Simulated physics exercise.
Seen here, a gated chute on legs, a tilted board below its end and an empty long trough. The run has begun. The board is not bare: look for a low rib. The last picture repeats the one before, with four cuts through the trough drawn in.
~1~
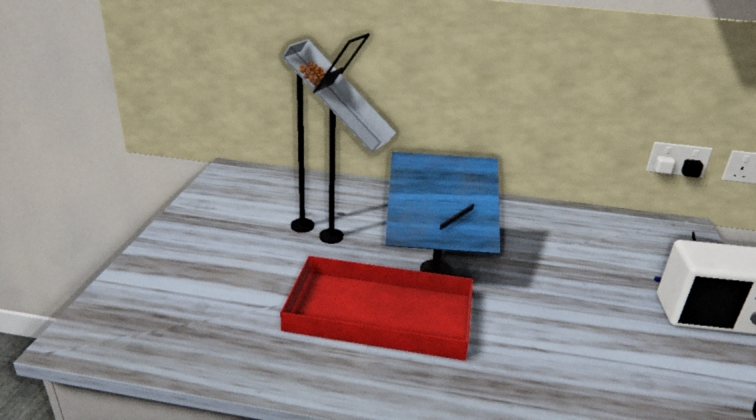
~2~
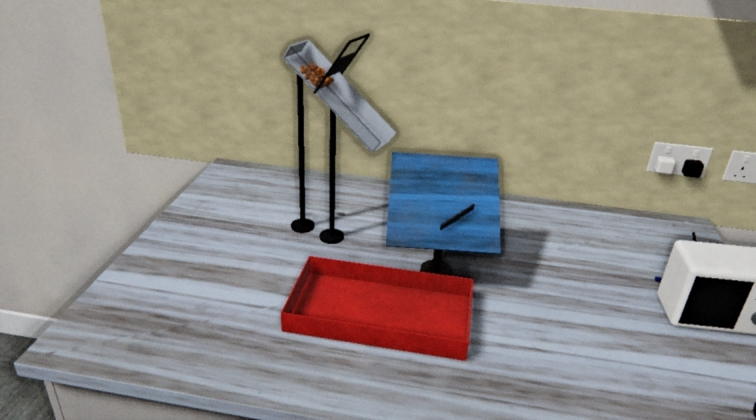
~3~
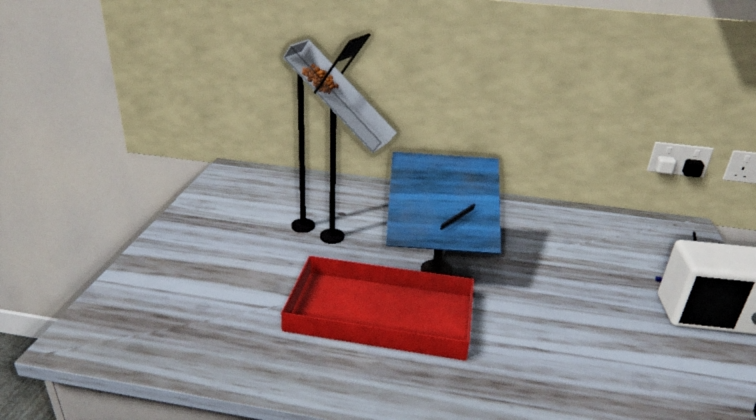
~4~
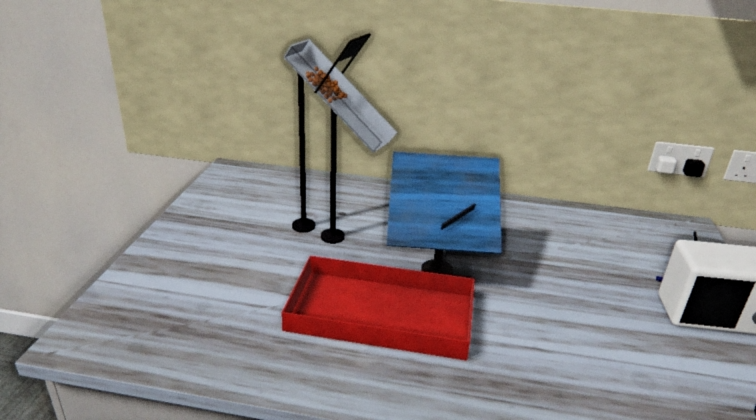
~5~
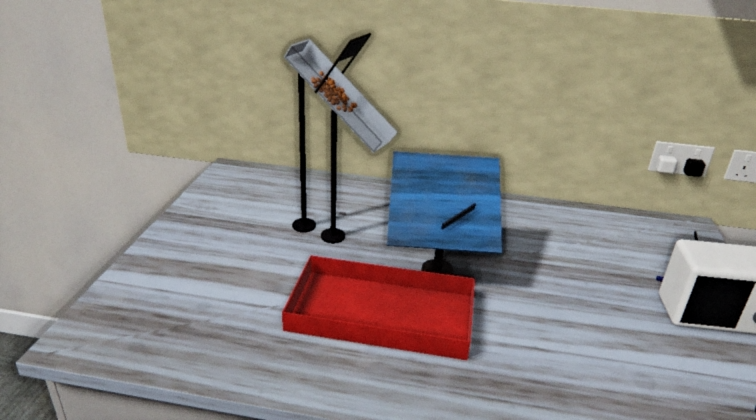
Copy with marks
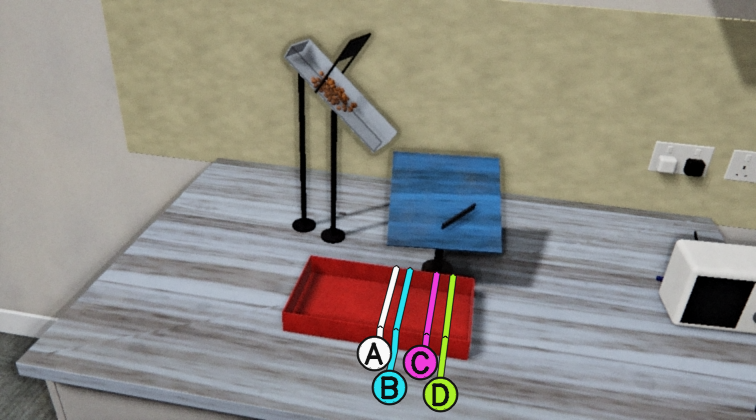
Small orange-brown pieces sliding slowly down a tilted grey chute as its black gate swings, above a blue board and red tray.
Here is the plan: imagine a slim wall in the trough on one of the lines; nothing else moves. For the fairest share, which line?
Go for C.
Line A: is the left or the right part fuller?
More lands on the right.
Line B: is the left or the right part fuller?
Right.
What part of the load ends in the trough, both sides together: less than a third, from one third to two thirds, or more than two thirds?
More than two thirds.
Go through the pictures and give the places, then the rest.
In the first frame, load behind the gate at (319, 76), bits of cat kibble; lip of the chute at (380, 148), sloping gently.
In the second frame, middle of the board at (444, 200), tilted fairly steeply; middle of its low edge at (443, 249); of its high edge at (445, 155).
In the third frame, front corners of the trough at (282, 313) and (469, 342), empty; front of the load at (329, 91).
In the fourth frame, middle of the load at (325, 84); its front at (340, 97), about a quarter of the way to the lip; rib from (475, 204) to (442, 225).
In the fifth frame, middle of the load at (331, 91); its front at (351, 109), about a third of the way to the lip.
On the marked copy, line A crosses the front rim at (380, 328); line B crosses the front rim at (396, 330); line C crosses the front rim at (426, 335); line D crosses the front rim at (445, 338).
With A, of what is caught, none on the left of the divider, all on the right.
With B, of what is caught, a small part on the left of the divider, nearly all on the right.
With C, of what is caught, about two thirds on the left of the divider, about a third on the right.
With D, of what is caught, nearly all on the left of the divider, a small part on the right.
